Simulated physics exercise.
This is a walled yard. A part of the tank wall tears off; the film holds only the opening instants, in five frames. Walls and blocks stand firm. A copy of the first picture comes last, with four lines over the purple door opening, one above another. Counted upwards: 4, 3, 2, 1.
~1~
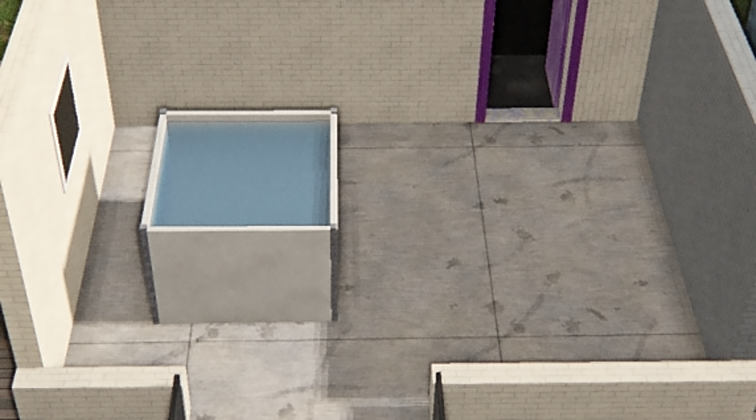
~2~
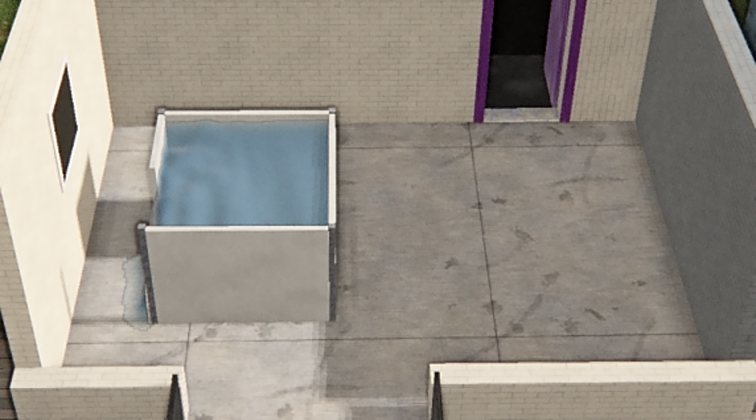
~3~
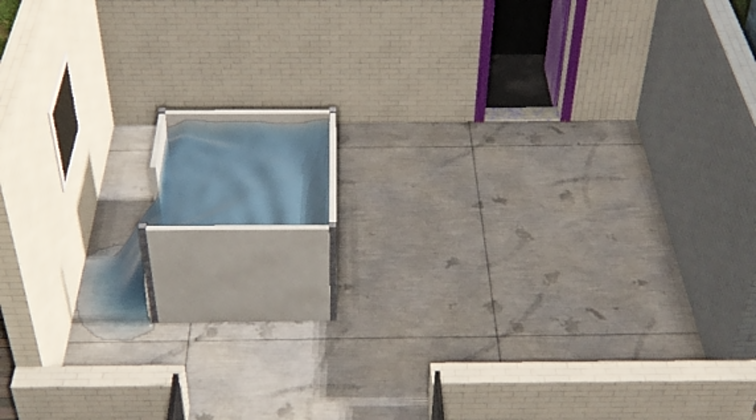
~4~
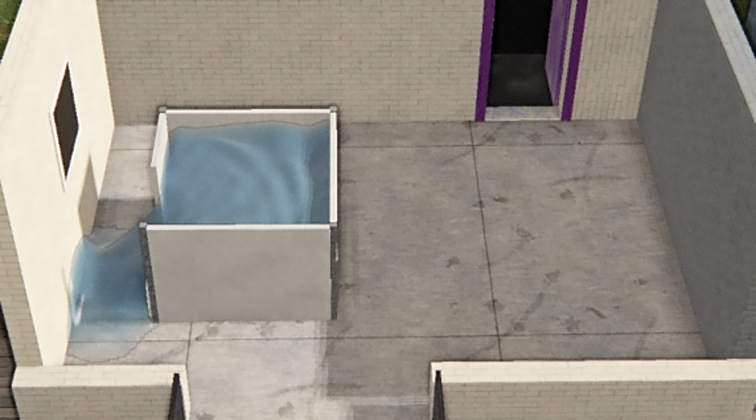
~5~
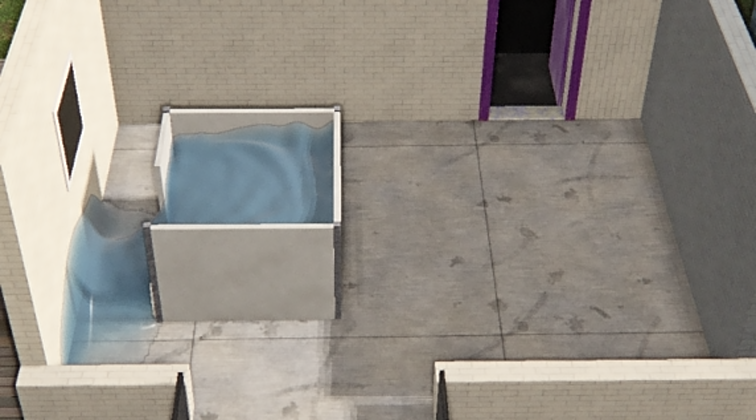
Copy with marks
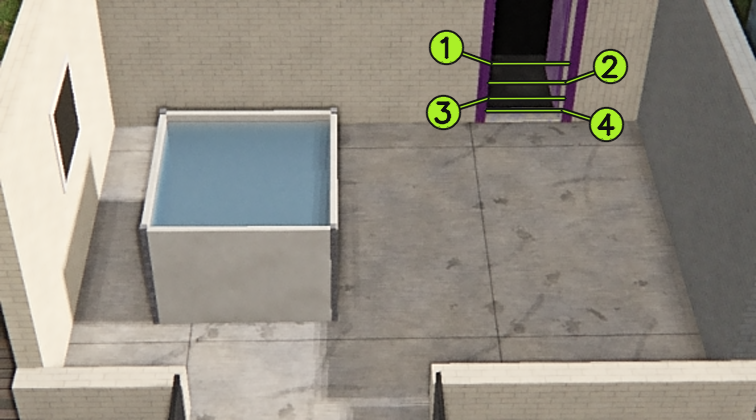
A square, white-rimmed tank of still blue water stands at the left of a walled yard seen from above, its grey floor cracked and stained. A purple-framed doorway opens in the pale brick back wall, with a small dark window at left and a gap in the low front wall. The tank's left side opens and water pours out, spreading along the left wall as the level inside drops and ripples, the view shifting very slightly.
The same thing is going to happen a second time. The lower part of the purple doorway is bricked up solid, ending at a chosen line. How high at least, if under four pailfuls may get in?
The answer is line 4.
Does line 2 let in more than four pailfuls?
No.
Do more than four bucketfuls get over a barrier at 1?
No, not at all.
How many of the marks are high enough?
All of them.
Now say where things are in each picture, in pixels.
The first picture shows water in the tank at rest, its middle at (244, 174); foot of the purple doorway at (523, 122); open gate at (309, 361).
In the second picture, 1 % of the ground under water, visible out to (134, 284).
In the third picture, 4 % of the ground under water, visible out to (84, 271).
In the fourth picture, 5 % of the ground under water, visible out to (92, 234).
In the fifth picture, 8 % of the ground under water, visible out to (98, 196).
In lime, 1 at (529, 63); 2 at (527, 82); 3 at (526, 98); 4 at (524, 110); from the bottom up 4, 3, 2, 1.
If 1 is chosen, nothing gets over.
If 2 is chosen, nothing gets over.
If 3 is chosen, nothing gets over.
If 4 is chosen, a splash gets over, under a bucket.
